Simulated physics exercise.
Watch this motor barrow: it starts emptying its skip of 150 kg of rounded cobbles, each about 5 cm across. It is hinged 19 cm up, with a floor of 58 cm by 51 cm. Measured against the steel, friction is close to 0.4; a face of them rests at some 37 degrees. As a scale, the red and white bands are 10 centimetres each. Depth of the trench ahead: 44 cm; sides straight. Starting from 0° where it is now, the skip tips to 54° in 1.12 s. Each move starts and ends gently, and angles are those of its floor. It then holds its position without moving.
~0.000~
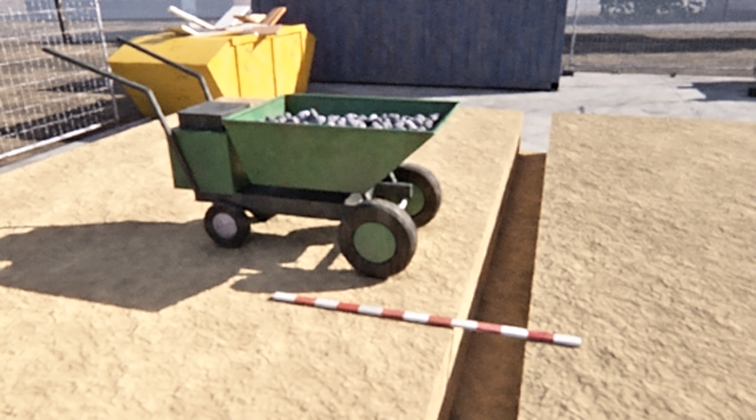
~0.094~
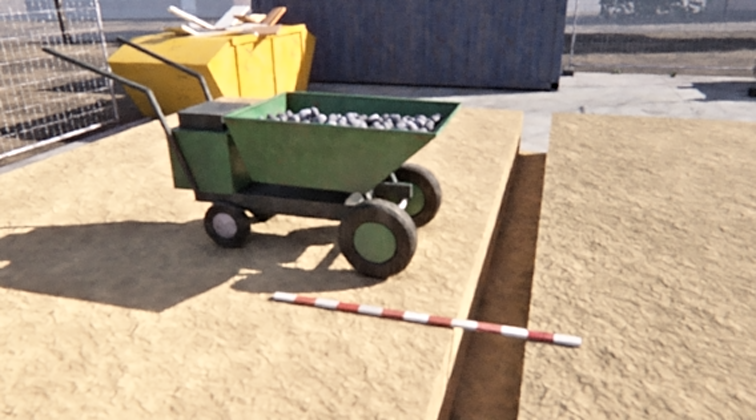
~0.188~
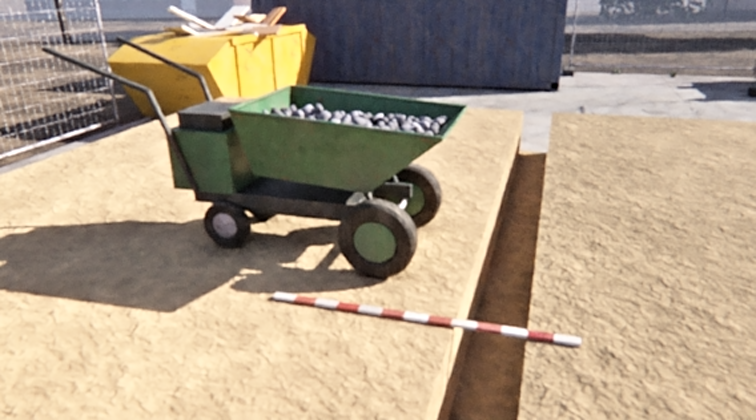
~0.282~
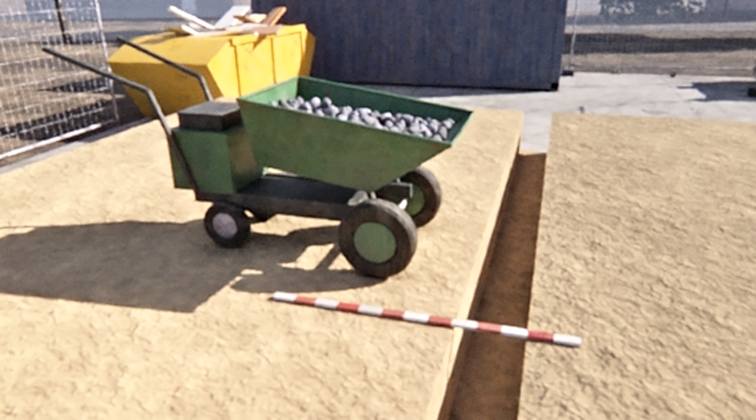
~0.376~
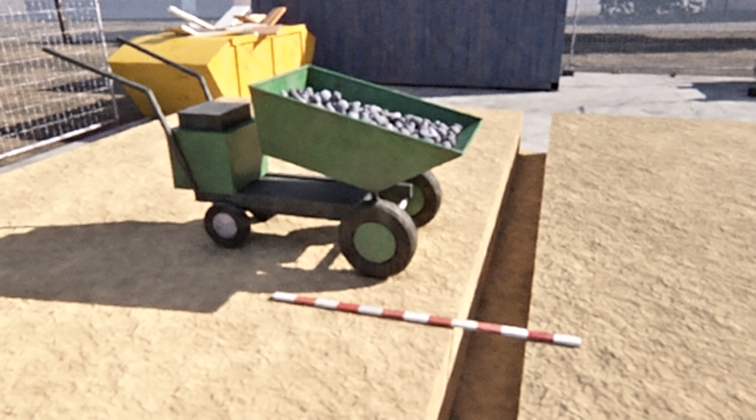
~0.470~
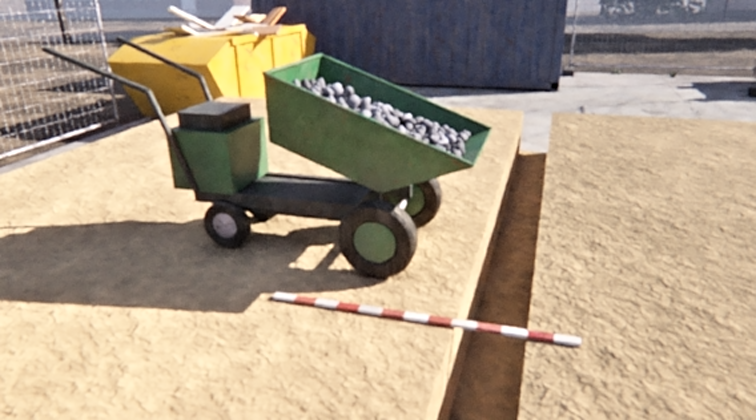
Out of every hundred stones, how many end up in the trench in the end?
Around 39 in every hundred.
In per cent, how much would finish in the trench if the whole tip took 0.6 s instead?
It would be near 35 percent.
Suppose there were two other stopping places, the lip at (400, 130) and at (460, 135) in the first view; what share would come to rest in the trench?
I'd say some 65 per cent and some 20 per cent.
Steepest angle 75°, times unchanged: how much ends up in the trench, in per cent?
Roughly 45 per cent would end in the trench.
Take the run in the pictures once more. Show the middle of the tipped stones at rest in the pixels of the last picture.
At about pixel (539, 264) in the last view.
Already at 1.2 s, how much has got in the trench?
Close to 5 per cent at that time.
After 0.8 s the floor is at 46°; 100 % in the skip; the foremost stones are at (489, 192).
After 1.2 s the floor is at 54°; 93 % in the skip, 5 % in the trench, 2 % past the trench; the foremost stones are at (546, 240).
After 1.6 s the floor is at 54°; 61 % in the skip, 9 % in the trench, 30 % past the trench; the foremost stones are at (640, 275).
After 3.5 s the floor is at 54°; 20 % in the skip, 39 % in the trench, 40 % past the trench; the foremost stones are past the picture's edge.
